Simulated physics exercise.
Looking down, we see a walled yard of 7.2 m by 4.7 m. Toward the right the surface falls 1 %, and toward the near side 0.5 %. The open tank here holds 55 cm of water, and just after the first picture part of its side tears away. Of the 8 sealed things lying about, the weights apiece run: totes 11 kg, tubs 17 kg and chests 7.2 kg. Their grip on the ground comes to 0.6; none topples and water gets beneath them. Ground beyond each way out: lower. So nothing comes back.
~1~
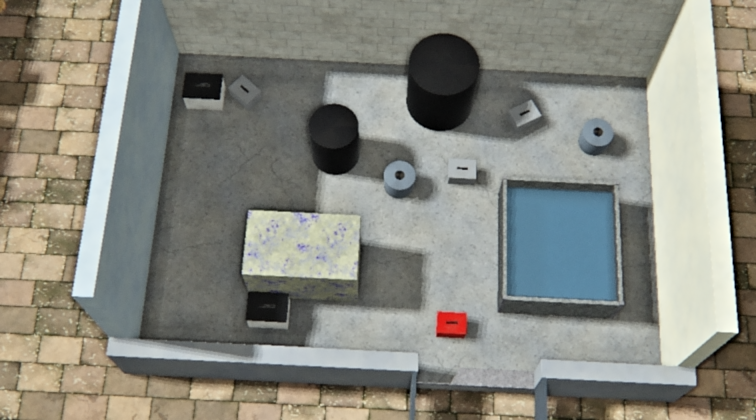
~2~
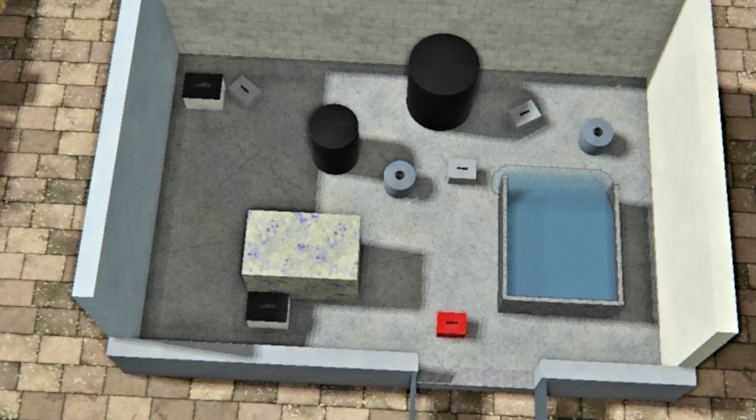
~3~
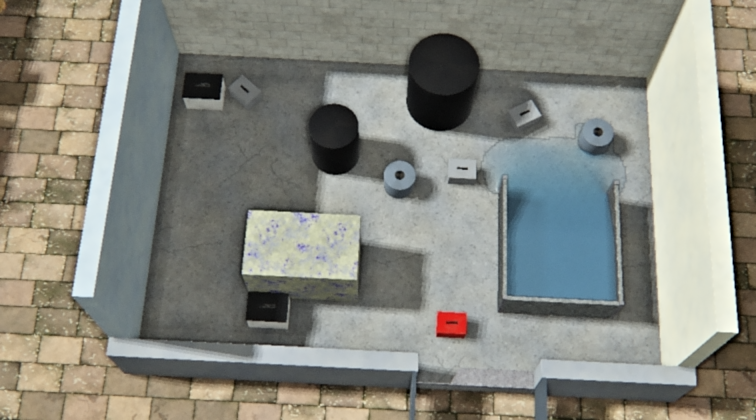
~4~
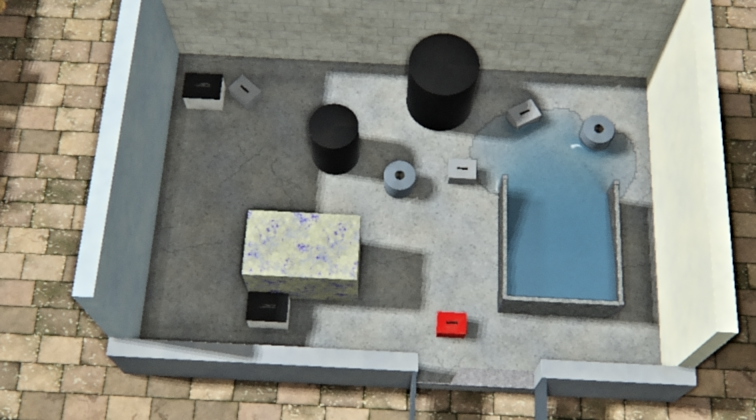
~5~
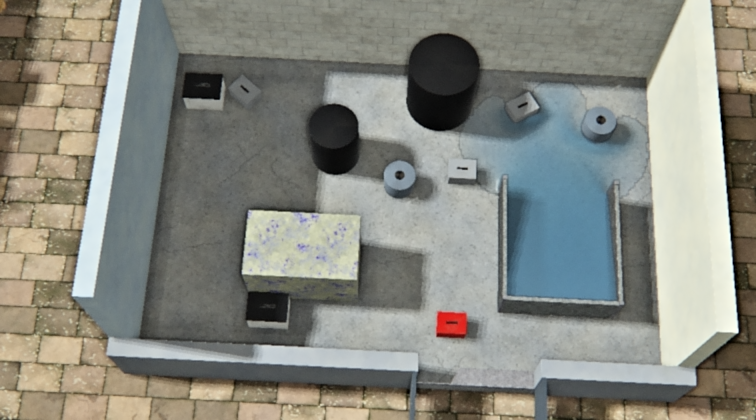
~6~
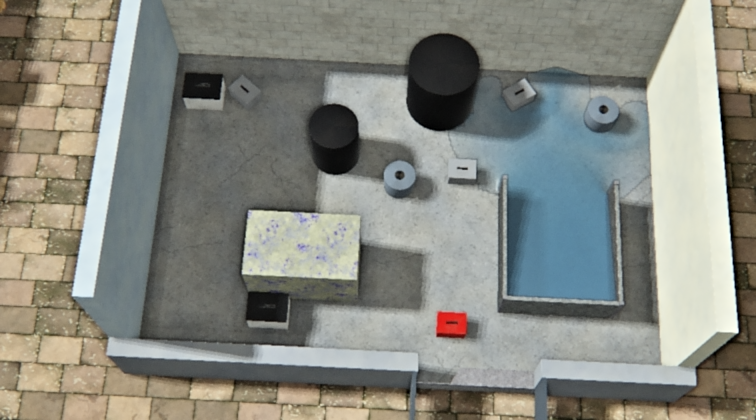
The video shows a walled yard with boxes, cylinders and a water tank whose far side opens, letting water spread toward the back wall; a blue-grey ringed tub and a pale box shift slightly while the red box stays still.
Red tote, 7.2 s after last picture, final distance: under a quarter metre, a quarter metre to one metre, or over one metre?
Its move will be negligible.
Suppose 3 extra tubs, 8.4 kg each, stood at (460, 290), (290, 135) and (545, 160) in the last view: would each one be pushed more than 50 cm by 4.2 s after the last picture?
Order as asked - not as far, not as far, farther.
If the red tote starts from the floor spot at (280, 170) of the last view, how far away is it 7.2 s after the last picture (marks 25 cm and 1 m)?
Outcome: It sits still.
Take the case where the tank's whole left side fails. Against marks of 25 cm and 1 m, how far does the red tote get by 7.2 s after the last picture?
So the red tote shifts partway.
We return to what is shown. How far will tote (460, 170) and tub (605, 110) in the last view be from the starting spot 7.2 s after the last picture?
Taking them in turn, the shifts are 100 cm and 300 cm.
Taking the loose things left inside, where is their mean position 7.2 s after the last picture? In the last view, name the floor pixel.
Roughly at (372, 218).
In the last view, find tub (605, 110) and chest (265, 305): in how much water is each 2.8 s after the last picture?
Depths: Near 13 cm, then near 0 cm.
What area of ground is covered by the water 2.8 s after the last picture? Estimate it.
At that time the wet patch spans about 17 m2.
Then, 0.9 s after the last picture the red tote is near (452, 323), 0.0 m from its start, aground; 0 of 8 are out; 2 afloat.
Then, 2.8 s after the last picture the red tote is near (452, 323), 0.0 m from its start, aground; 0 of 8 are out; 2 afloat.
Then, 4.8 s after the last picture the red tote is near (452, 323), 0.0 m from its start, aground; 0 of 8 are out; 0 afloat.
Then, 7.2 s after the last picture the red tote is near (451, 323), 0.0 m from its start, aground; 0 of 8 are out; 0 afloat.
